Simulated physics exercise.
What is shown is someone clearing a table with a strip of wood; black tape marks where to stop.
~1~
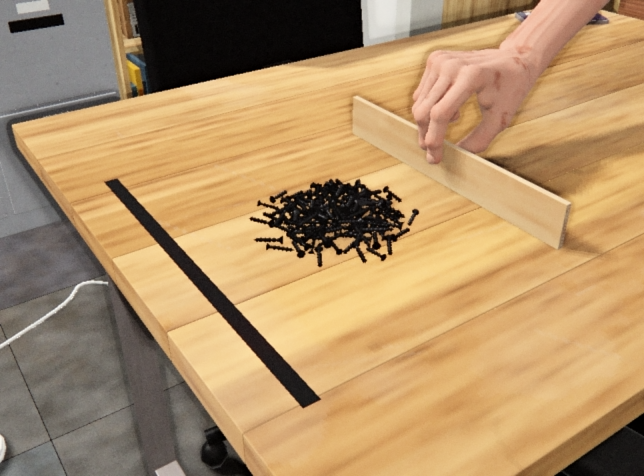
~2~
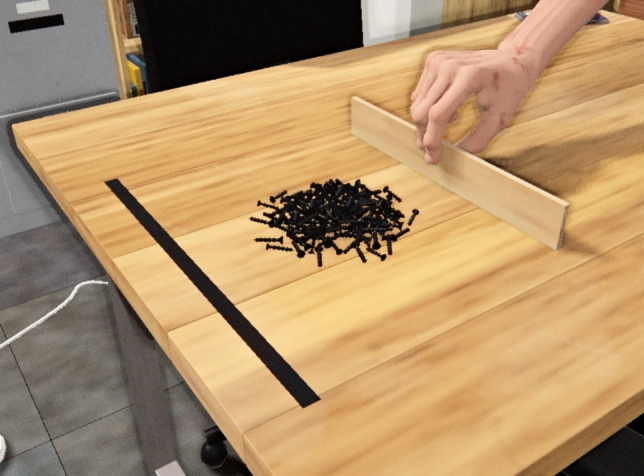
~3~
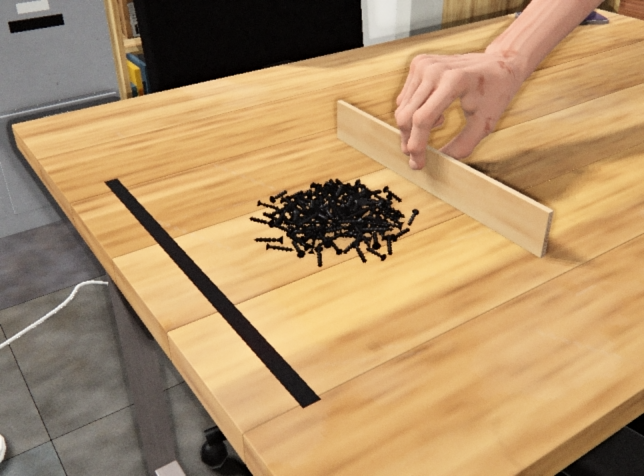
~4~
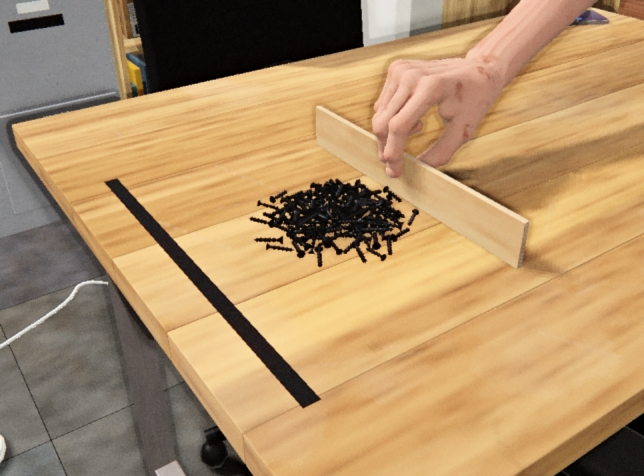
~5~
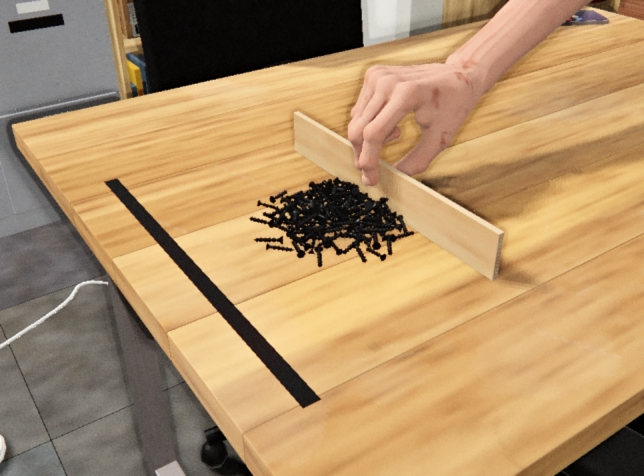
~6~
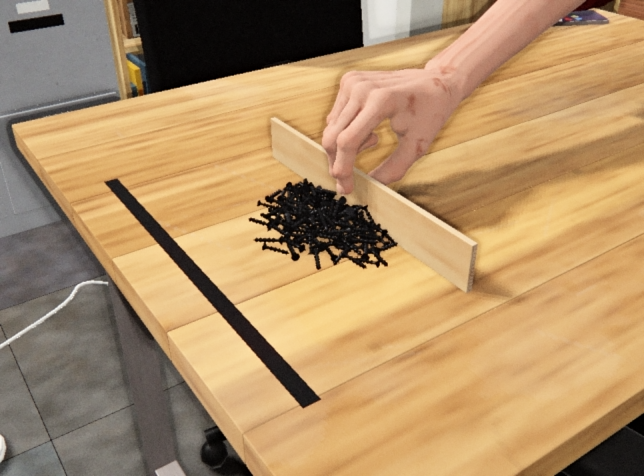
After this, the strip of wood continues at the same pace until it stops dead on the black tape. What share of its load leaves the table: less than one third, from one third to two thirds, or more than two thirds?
From one third to two thirds.
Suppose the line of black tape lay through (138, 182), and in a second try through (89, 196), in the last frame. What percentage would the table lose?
First try about 20 per cent, second about 100 per cent.
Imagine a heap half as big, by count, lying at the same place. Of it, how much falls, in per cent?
Roughly 30 percent.
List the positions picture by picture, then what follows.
The first frame shows strip of wood near (547, 216), at rest; black tape near (117, 188), about two fingers from the edge; edge at (137, 293); the heap near (341, 213), black screws.
The second frame shows strip of wood near (545, 217).
The third frame shows strip of wood near (530, 223); the heap near (341, 213).
The fourth frame shows strip of wood near (506, 234).
The fifth frame shows strip of wood near (481, 244); the heap near (341, 213), a little pushed along.
The sixth frame shows strip of wood near (455, 256); black tape near (117, 188); edge at (137, 293); the heap near (326, 221), the bulk pushed along.
Shortly afterwards, strip of wood still moving, near (270, 199); heap all on the table, its front near (170, 249).
Next, strip of wood stopped at the black tape; heap near a quarter over the edge.
Some moments later, strip of wood stopped at the black tape; heap near half over the edge.
In the end, strip of wood stopped at the black tape; heap near half over the edge.
